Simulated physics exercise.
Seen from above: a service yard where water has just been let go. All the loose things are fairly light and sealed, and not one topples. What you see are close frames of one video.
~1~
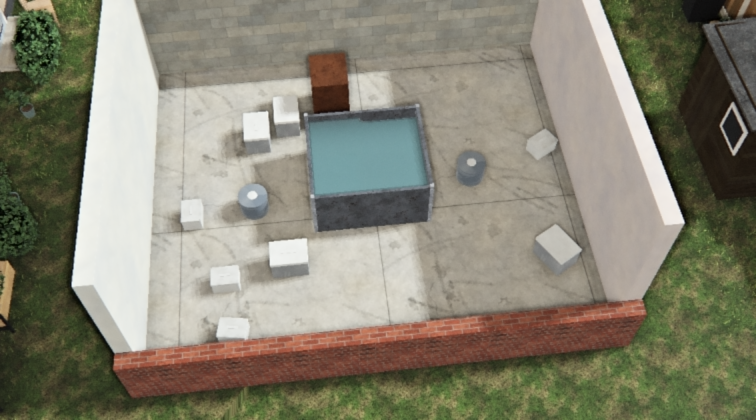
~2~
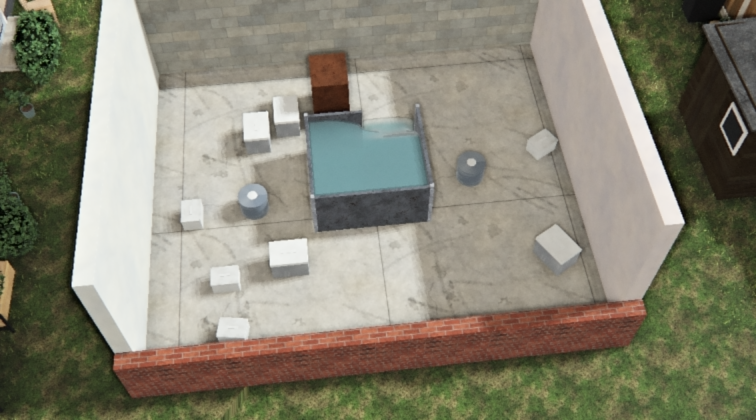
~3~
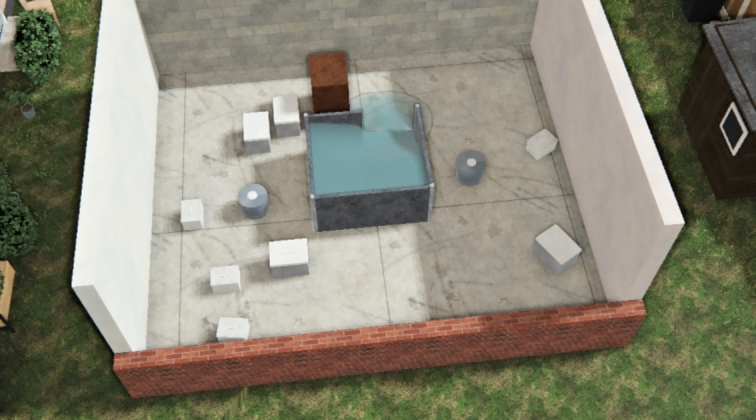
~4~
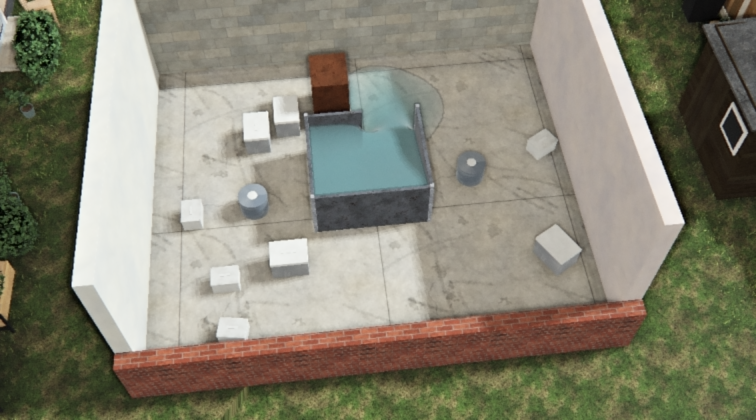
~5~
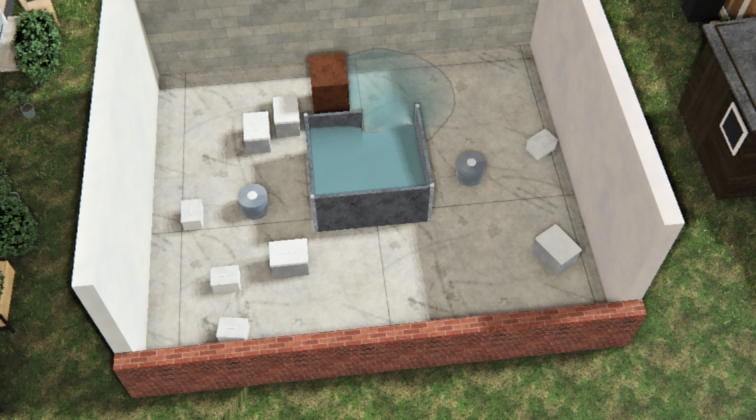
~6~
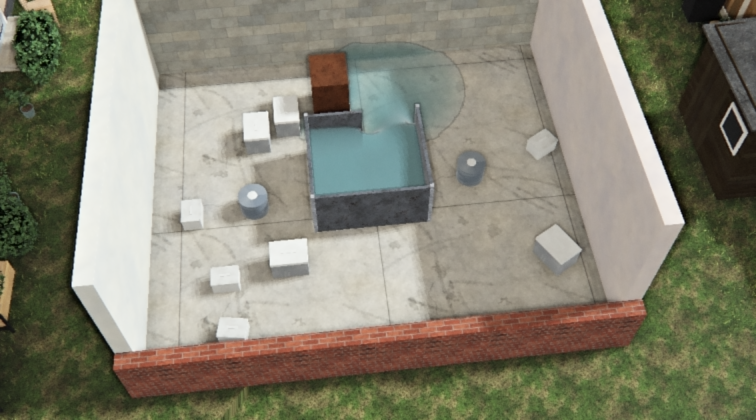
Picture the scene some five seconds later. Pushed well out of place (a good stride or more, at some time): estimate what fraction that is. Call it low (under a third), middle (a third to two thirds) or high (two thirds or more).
Middle.
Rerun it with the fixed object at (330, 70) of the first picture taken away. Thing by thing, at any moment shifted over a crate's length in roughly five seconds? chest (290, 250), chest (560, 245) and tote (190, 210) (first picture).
Here's how it goes one after another: Remained close, traveled a good way and traveled a good way.
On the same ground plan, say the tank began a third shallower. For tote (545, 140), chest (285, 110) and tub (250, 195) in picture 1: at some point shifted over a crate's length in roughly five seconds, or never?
The first reached the mark, the second stopped before it, the third stopped before it.
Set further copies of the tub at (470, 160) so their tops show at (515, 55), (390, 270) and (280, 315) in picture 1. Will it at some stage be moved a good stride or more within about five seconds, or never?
Outcome per entry: Knocked aside / stays where it is / stays where it is.
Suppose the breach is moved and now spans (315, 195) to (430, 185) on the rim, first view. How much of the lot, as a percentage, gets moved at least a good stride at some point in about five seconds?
About 60 per cent.
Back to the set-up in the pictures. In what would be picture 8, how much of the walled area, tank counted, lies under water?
I'd say around 25 in a hundred.
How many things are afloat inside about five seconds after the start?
By my count, 3.
A moment on, 0 of 10 are well off their spots; 0 afloat.
Next, 0 of 10 are well off their spots; 0 afloat.
Later, 2 of 10 are well off their spots; 1 afloat.
In the end, 5 of 10 are well off their spots, and 5 have been at some point; 3 afloat.
